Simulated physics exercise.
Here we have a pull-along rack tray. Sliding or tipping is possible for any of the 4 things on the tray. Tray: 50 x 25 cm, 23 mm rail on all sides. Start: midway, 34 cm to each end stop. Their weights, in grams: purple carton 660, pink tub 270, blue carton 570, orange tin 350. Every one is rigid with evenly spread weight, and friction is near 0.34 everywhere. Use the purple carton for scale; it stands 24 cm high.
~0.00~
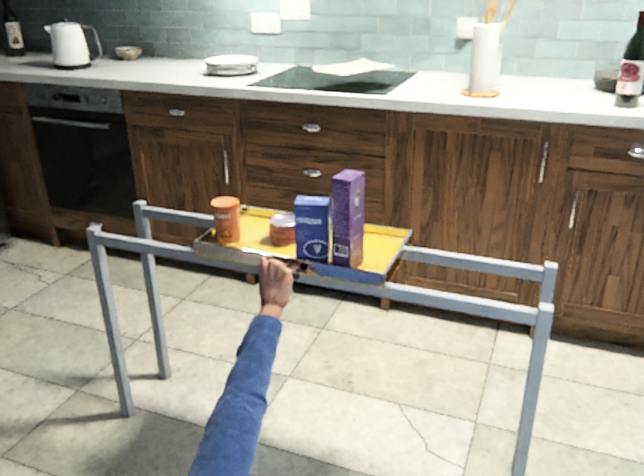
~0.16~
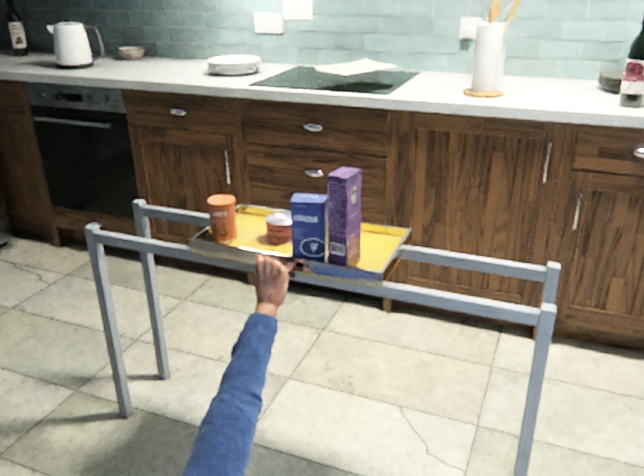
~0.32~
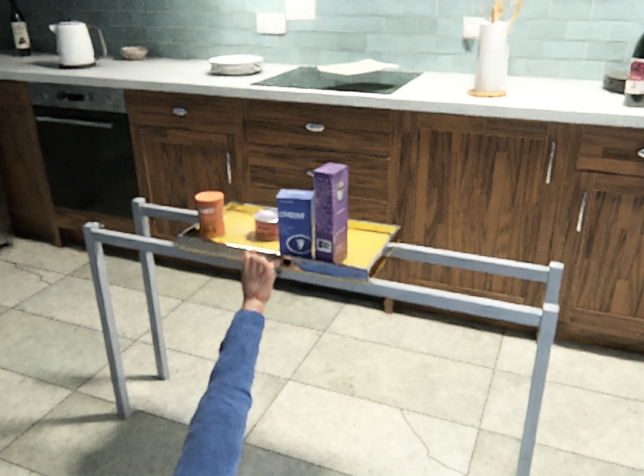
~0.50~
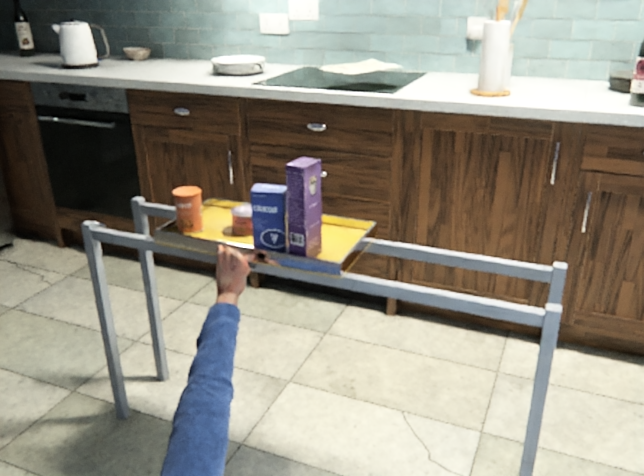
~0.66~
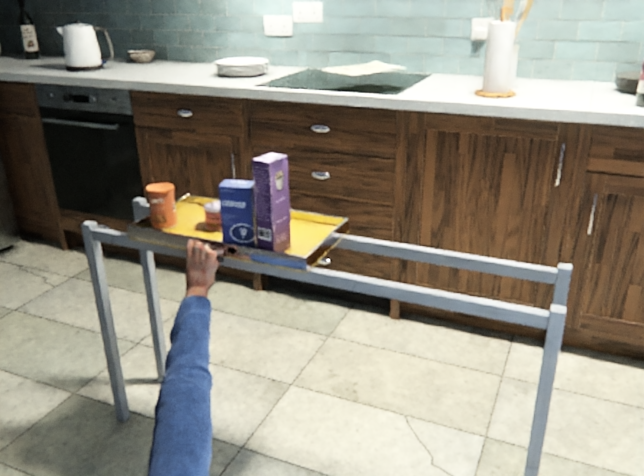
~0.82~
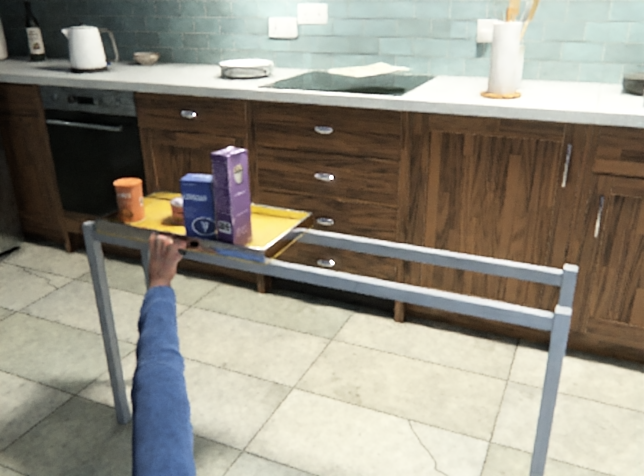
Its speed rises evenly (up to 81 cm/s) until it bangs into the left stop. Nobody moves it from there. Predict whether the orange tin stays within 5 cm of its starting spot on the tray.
It will be undisturbed, more or less.
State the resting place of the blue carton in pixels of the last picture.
Its middle comes to rest around (147, 201).
By 0.92 s, tray has slid 34 cm left; orange tin tilted 11° near (115, 196); purple carton tilted 4°; blue carton 4 cm from its spot.
By 1.02 s, tray has slid 34 cm left; orange tin tilted 10° near (116, 197); purple carton tilted 22°; blue carton 8 cm from its spot.
By 1.12 s, tray has slid 34 cm left; purple carton tilted 32°; blue carton 11 cm from its spot; pink tub 9 cm from its spot.
When it is over (1.6 s), lying over on the tray, purple carton; not toppled but over 5 cm from the start, pink tub and blue carton; the last one within 5 cm of the start. In the last view, orange tin near (120, 199).
